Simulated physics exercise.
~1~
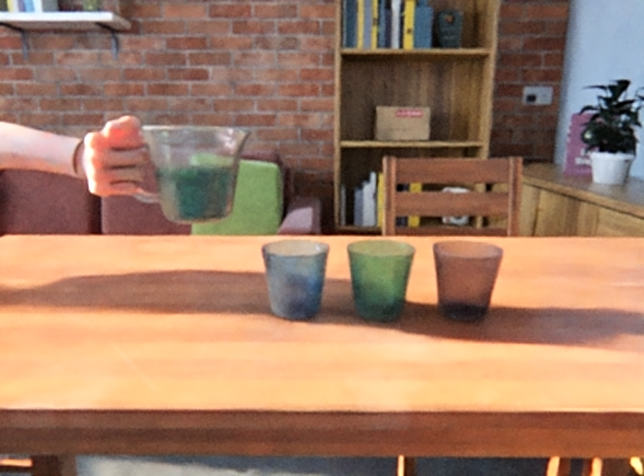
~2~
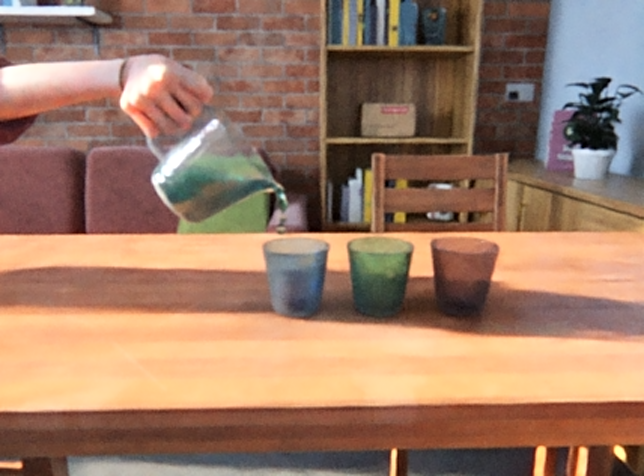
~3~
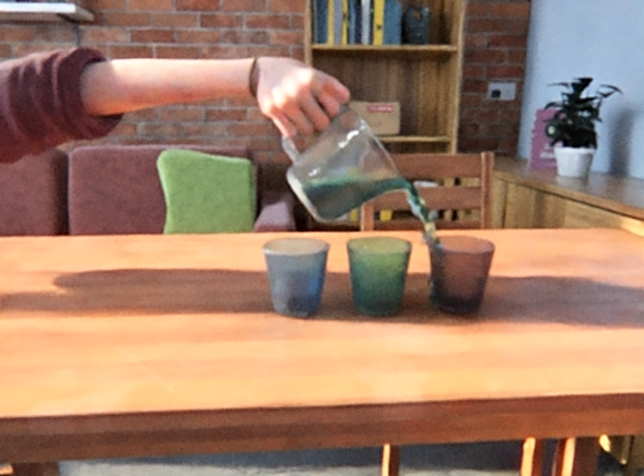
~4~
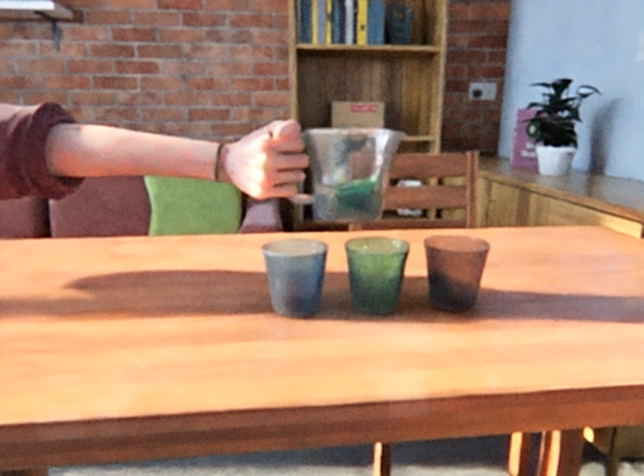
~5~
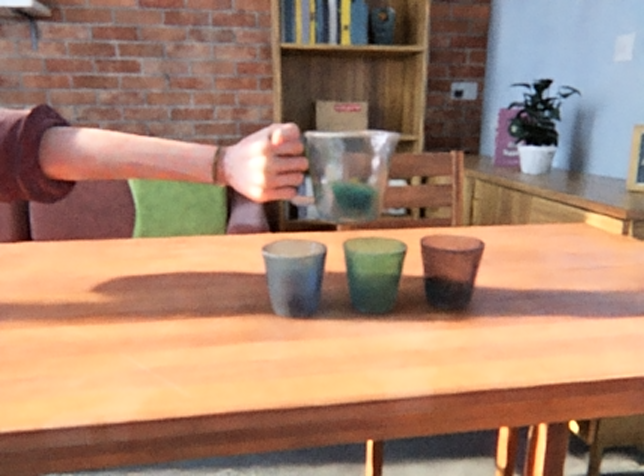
A hand reaching in from the left holds a clear measuring jug of greenish water above a wooden table, seen from the front in a room with a brick wall, a bookcase and a potted plant. Three tumblers stand in a line, blue on the left, green in the middle and brownish red on the right. The hand tips the jug rightwards and water begins to run from its spout. Still tilted, the jug moves right along the row, pouring into the right tumbler. The hand then levels it and holds it above the tumblers, a little water left inside, as the view drifts slightly sideways.
